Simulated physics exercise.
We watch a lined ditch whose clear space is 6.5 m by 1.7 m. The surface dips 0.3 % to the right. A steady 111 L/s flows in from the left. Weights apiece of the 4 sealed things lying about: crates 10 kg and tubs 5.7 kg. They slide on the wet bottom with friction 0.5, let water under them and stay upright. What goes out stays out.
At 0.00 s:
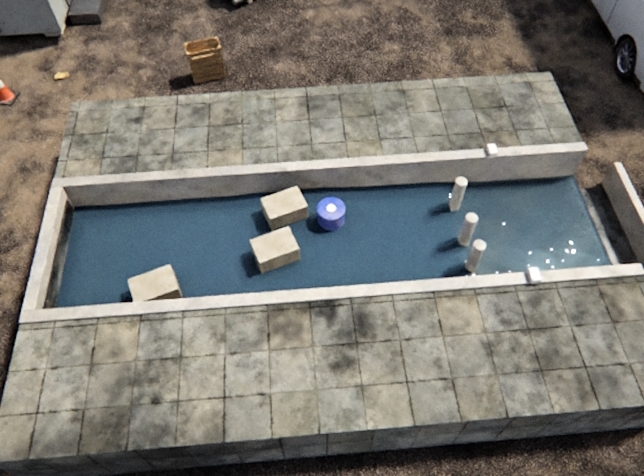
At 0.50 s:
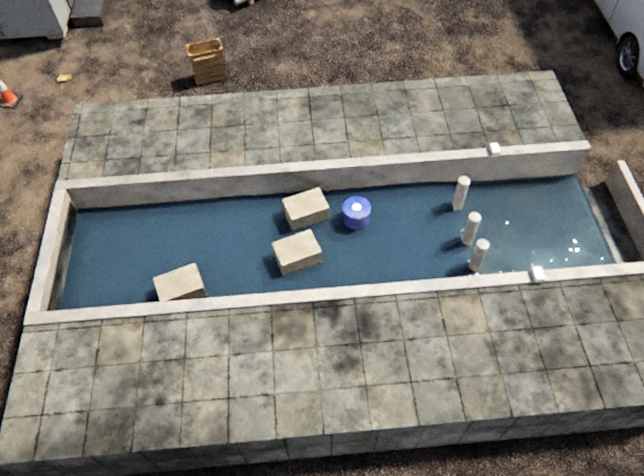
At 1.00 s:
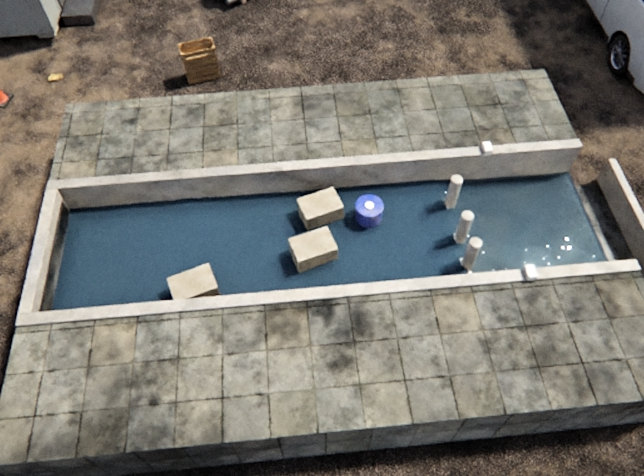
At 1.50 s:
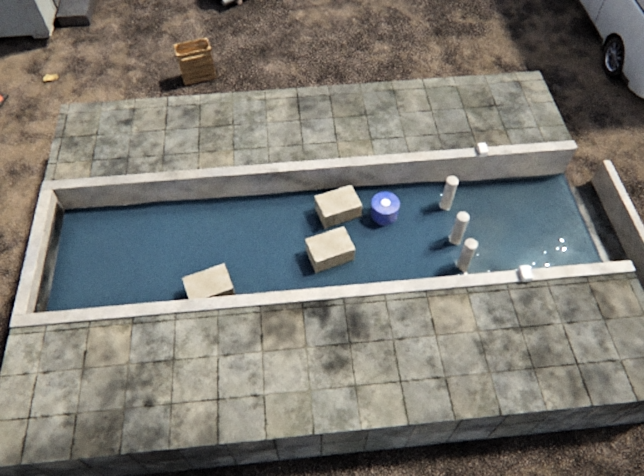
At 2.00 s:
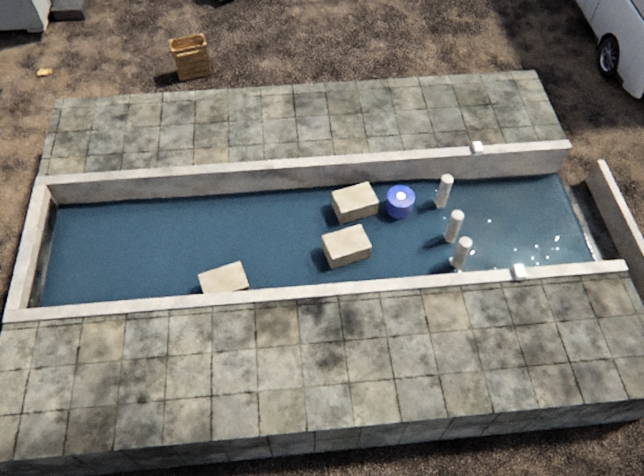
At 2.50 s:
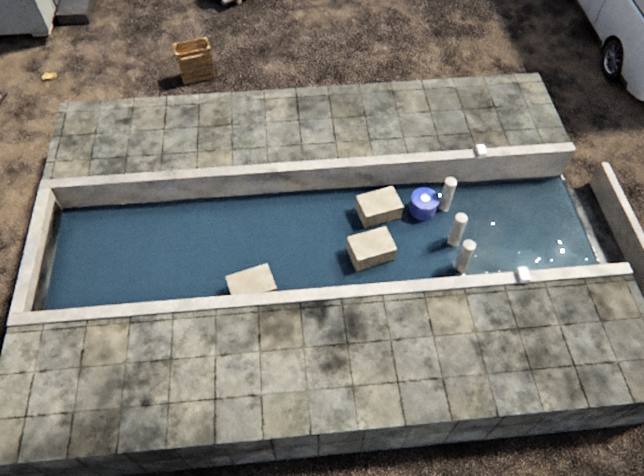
A walled channel of blue water lay between stone slabs while three pale crates and a blue tub floated steadily to the right, the tub leading until it came up beside the white posts.
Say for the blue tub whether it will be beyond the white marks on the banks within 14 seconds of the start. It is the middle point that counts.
The blue tub gets past.
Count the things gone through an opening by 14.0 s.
I count 2.
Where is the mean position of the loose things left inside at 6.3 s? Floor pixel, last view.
Around (428, 258).
After 3.5 s the blue tub is near (440, 208), 1.5 m from its start, afloat; 0 of 4 are over the mark; 4 afloat.
After 6.3 s the blue tub has gone out; 1 of 4 are over the mark; 3 afloat.
After 10.0 s the blue tub has gone out; 2 of 4 are over the mark; 2 afloat.
After 14.0 s the blue tub has gone out; 2 of 4 are over the mark; 2 afloat.
